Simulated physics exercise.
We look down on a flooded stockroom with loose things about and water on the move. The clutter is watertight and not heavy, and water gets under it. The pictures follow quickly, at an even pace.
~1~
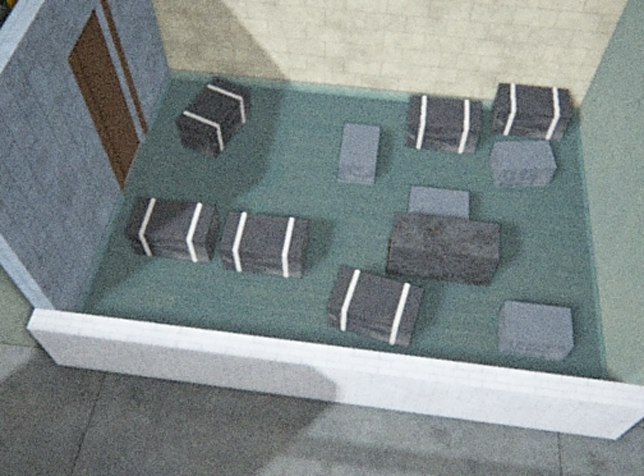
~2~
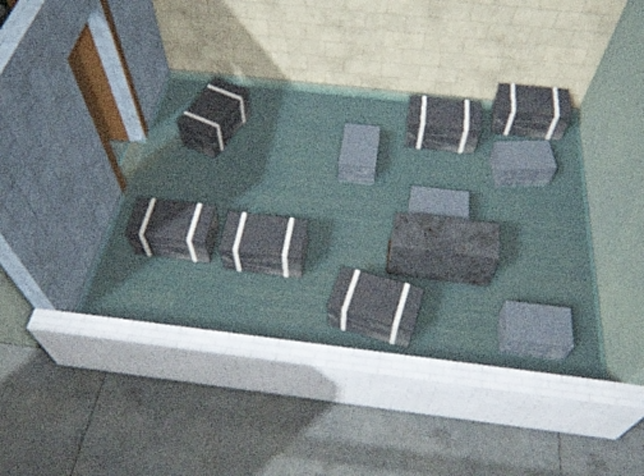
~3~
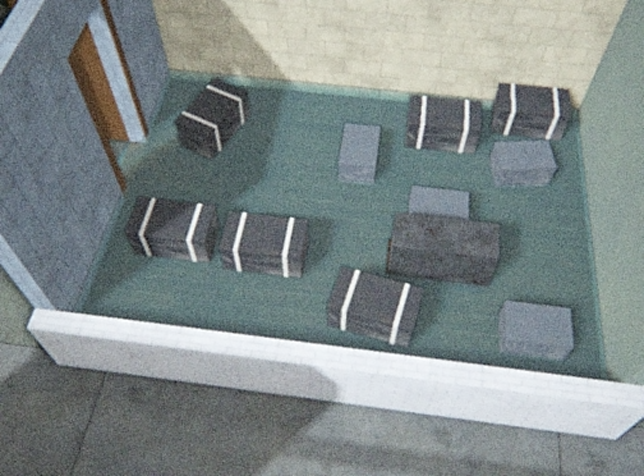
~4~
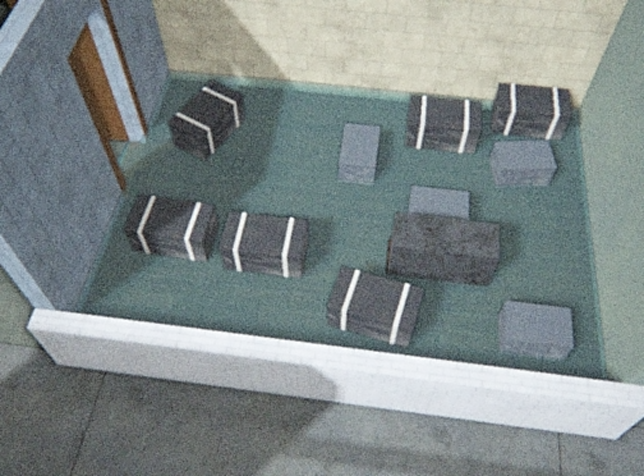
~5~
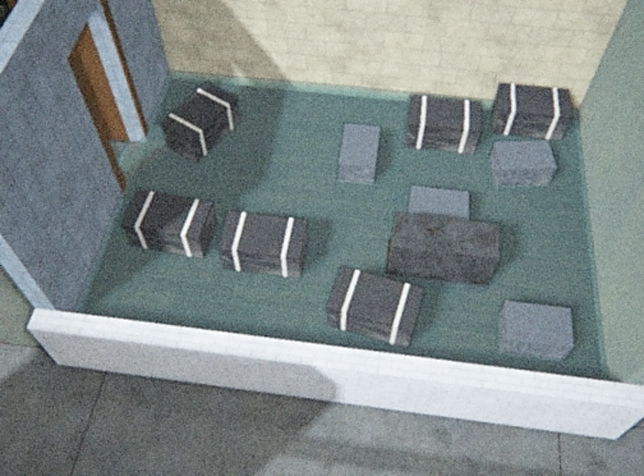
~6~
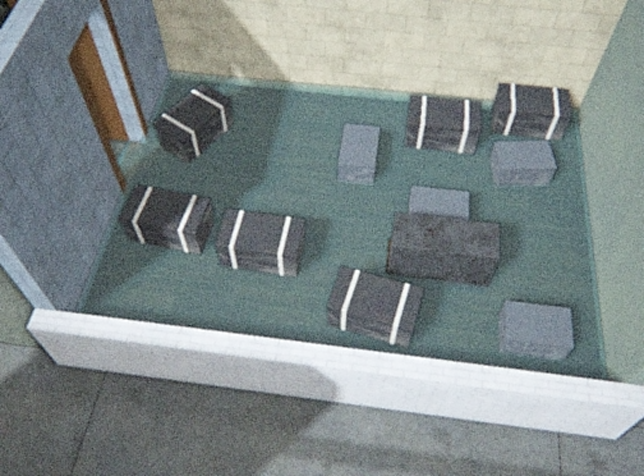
In a walled room with a greenish floor, the brown door at the left opened early on, then the dark white-banded trunk nearest it drifted slightly left, and another at lower left shifted a little.
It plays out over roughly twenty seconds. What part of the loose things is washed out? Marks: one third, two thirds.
It is under a third.
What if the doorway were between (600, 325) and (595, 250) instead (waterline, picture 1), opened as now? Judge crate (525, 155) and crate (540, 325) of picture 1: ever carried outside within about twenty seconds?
In that order: Out, carried outside.
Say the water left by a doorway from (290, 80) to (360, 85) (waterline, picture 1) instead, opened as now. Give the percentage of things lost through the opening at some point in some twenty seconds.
About 30 per cent.
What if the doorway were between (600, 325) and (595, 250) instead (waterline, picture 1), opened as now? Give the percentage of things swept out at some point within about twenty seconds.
Close to 30 %.
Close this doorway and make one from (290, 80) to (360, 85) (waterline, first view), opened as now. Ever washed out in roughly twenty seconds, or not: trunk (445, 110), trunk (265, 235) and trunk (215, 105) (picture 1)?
In that order: Gone, stays, through.
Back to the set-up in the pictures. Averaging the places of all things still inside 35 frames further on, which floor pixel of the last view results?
Close to (320, 201).
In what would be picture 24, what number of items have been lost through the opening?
I count 0.
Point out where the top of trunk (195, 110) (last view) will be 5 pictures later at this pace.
Roughly at (145, 123).
A moment on, 0 of 10 are out; 10 afloat.
Next, 0 of 10 are out; 9 afloat.
Later, 0 of 10 are out; 9 afloat.
In the end, 0 of 10 are out; 9 afloat.
